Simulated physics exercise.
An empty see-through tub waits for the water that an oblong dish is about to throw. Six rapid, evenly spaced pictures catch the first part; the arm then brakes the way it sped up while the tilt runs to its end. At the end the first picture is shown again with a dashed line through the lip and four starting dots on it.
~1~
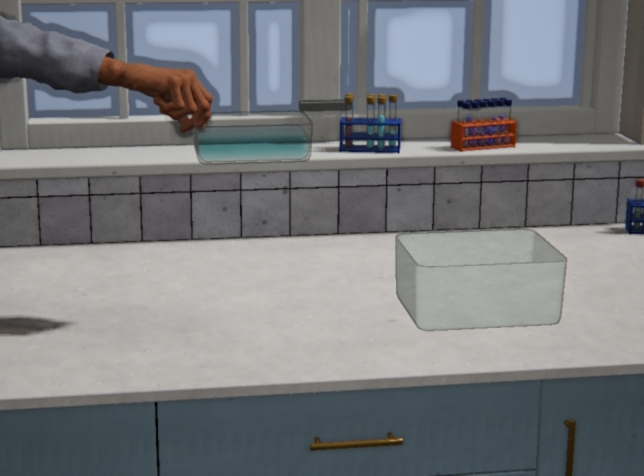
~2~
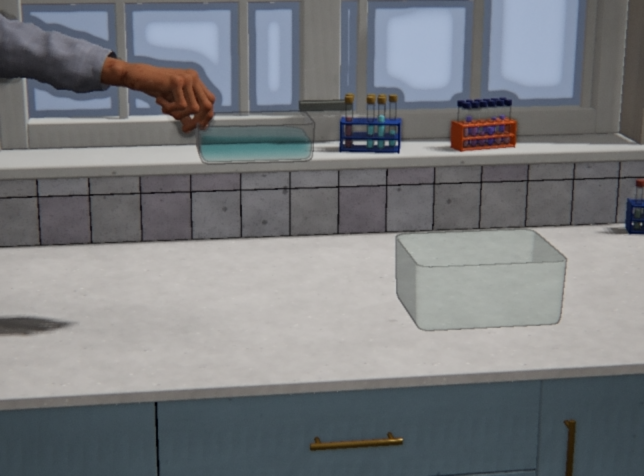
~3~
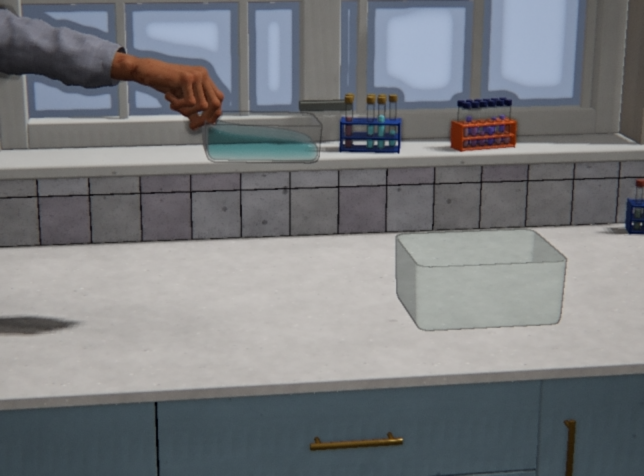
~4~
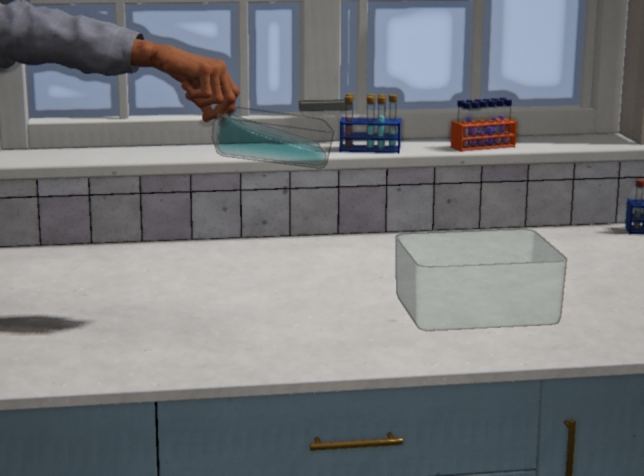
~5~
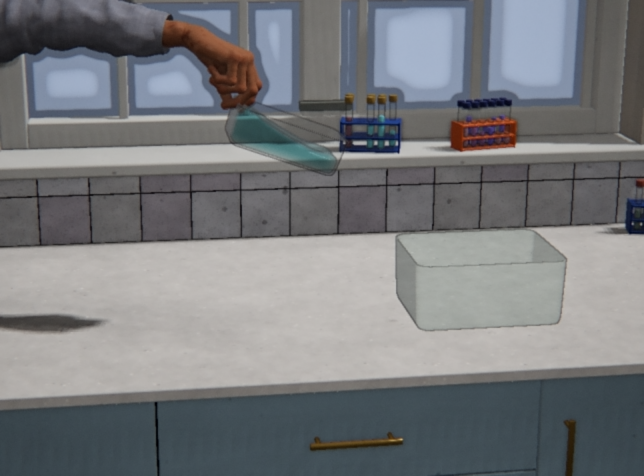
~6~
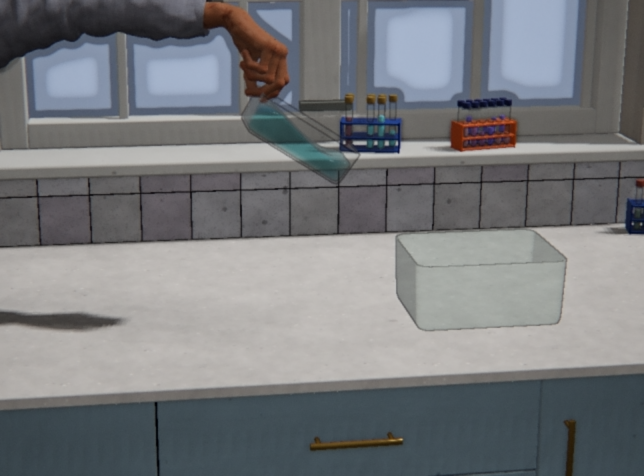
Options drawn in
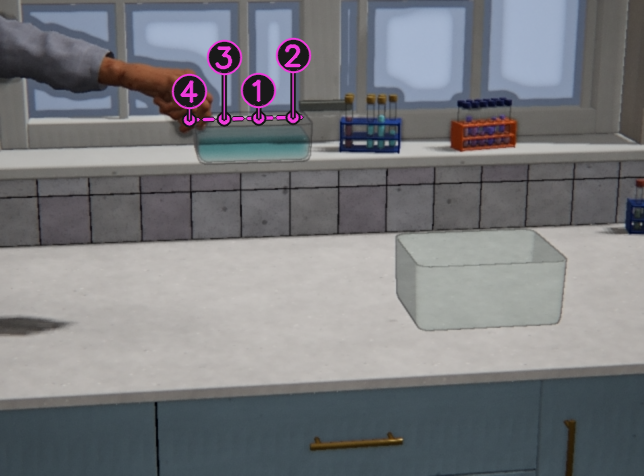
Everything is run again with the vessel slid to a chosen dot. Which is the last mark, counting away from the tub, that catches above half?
1 will do.
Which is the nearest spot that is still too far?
3.
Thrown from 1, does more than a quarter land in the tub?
Yes.
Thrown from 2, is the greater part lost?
No, that is safe.
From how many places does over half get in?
Two.
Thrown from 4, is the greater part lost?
Yes, it does.
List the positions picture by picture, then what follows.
Upright, lip at (307, 117); tub from (416, 330) to (560, 323); nothing has left yet.
Upright, lip at (309, 117); nothing has left yet.
Tipped about 2°, lip at (316, 119); nothing has left yet.
Tipped about 9°, lip at (328, 125); nothing has left yet.
Tipped about 20°, lip at (342, 135); nothing has left yet.
Tipped about 33°, lip at (354, 148); nothing has left yet.
On the marked copy, 1 at (258, 118); 2 at (293, 117); 3 at (224, 119); 4 at (189, 119).
For spot 1, about 69 % lands in the tub, 24 % falls short and 7 % goes beside or beyond.
For spot 2, about 72 % lands in the tub, 17 % falls short and 11 % goes beside or beyond.
For spot 3, about 24 % lands in the tub, 67 % falls short and 9 % goes beside or beyond.
For spot 4, about 0 % lands in the tub, 93 % falls short and 7 % goes beside or beyond.
